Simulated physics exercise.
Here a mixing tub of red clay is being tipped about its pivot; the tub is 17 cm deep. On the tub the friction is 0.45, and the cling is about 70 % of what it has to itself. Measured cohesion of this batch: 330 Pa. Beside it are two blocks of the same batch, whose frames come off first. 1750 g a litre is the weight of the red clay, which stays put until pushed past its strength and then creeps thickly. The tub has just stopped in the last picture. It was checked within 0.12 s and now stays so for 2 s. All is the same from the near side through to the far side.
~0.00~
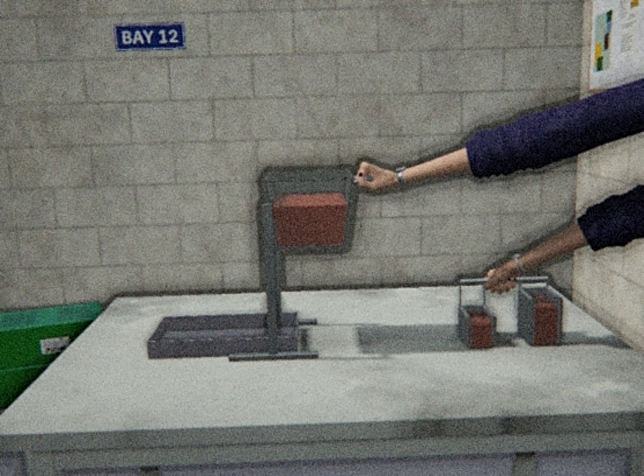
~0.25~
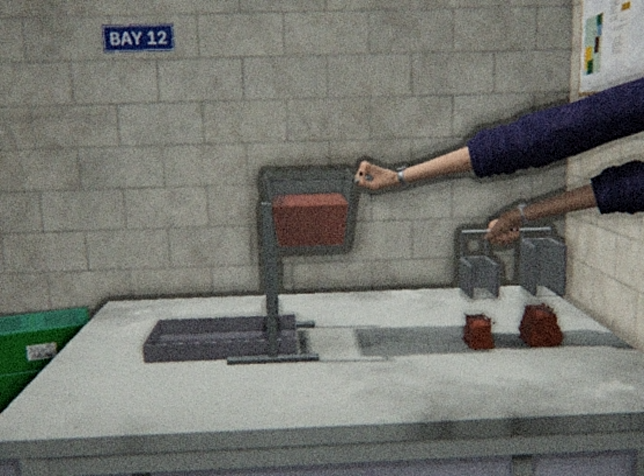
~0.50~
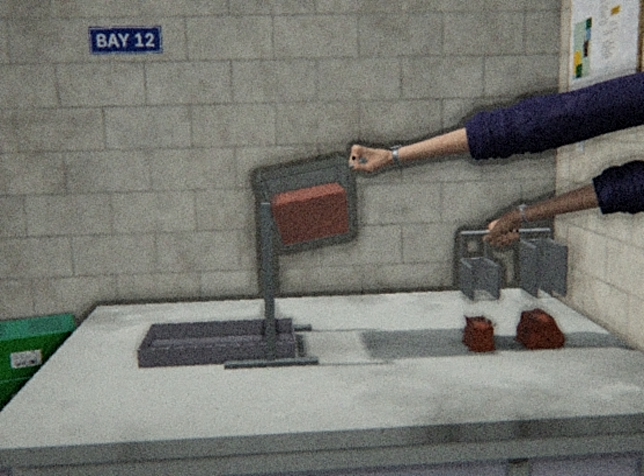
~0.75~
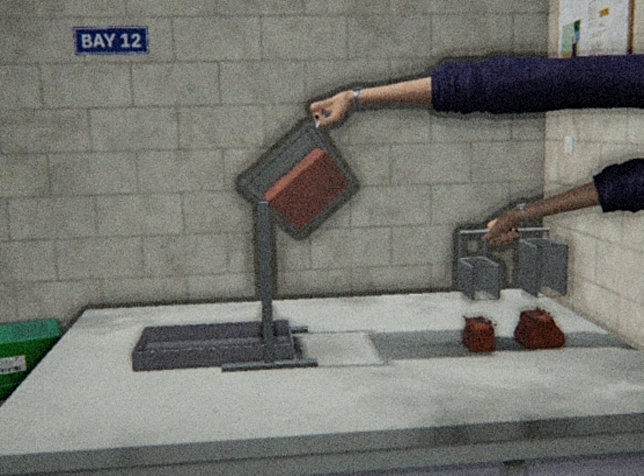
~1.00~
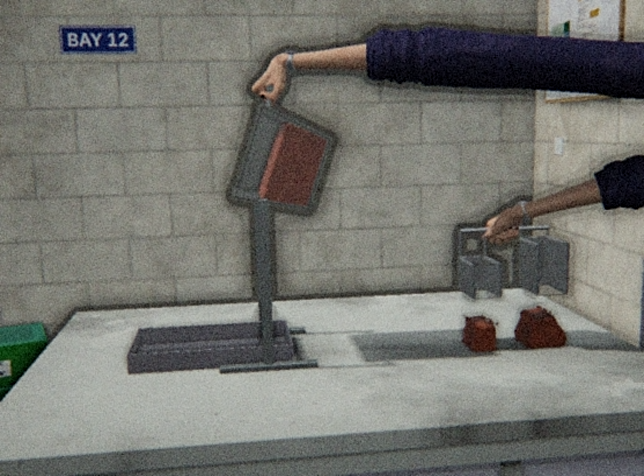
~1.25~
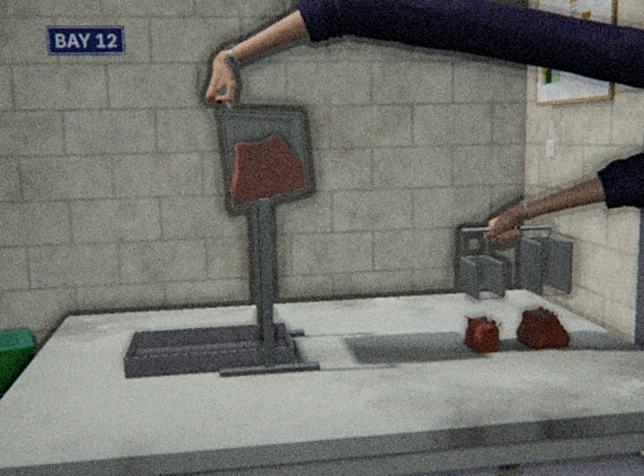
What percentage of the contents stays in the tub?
Near 37 %.
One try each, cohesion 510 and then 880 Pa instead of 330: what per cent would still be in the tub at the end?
Result: 45 % for the first case, 50 % for the second.
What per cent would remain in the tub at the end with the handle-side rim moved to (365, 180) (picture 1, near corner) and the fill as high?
Remaining in tub at end: Approx. 35 %.
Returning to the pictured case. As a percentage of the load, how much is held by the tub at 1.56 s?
About 50 %.
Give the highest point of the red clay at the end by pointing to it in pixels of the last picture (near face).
About (282, 169).
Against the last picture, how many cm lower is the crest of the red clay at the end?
About 8 cm.
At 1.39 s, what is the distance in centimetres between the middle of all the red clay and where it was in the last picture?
Something like 6 cm, I'd say.
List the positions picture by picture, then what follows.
In the first picture, handle-side rim at (351, 178), tilt 0 degrees; highest point of the red clay at (308, 205); test blocks 7.3 cm, 11 cm high (left to right).
In the second picture, handle-side rim at (352, 177), tilt 0 degrees; highest point of the red clay at (308, 205); test blocks 7.2 cm, 9.3 cm high (left to right).
In the third picture, handle-side rim at (345, 163), tilt 10 degrees; highest point of the red clay at (342, 191); test blocks 7.2 cm, 8.5 cm high (left to right).
In the fourth picture, handle-side rim at (311, 125), tilt 40 degrees; highest point of the red clay at (323, 152); test blocks 7.2 cm, 8.4 cm high (left to right).
In the fifth picture, handle-side rim at (261, 108), tilt 71 degrees; highest point of the red clay at (286, 124); test blocks 7.2 cm, 8.4 cm high (left to right).
In the sixth picture, handle-side rim at (222, 113), tilt 95 degrees; highest point of the red clay at (276, 136); test blocks 7.2 cm, 8.4 cm high (left to right).
By 1.39 s, the tub is at 95 degrees and holds 73 %.
By 1.56 s, the tub is at 95 degrees and holds 49 %.
By 1.73 s, the tub is at 95 degrees and holds 40 %.
By 1.90 s, the tub is at 95 degrees and holds 37 %.
By 3.25 s, at the end, the tub is at 95 degrees and holds 37 %.
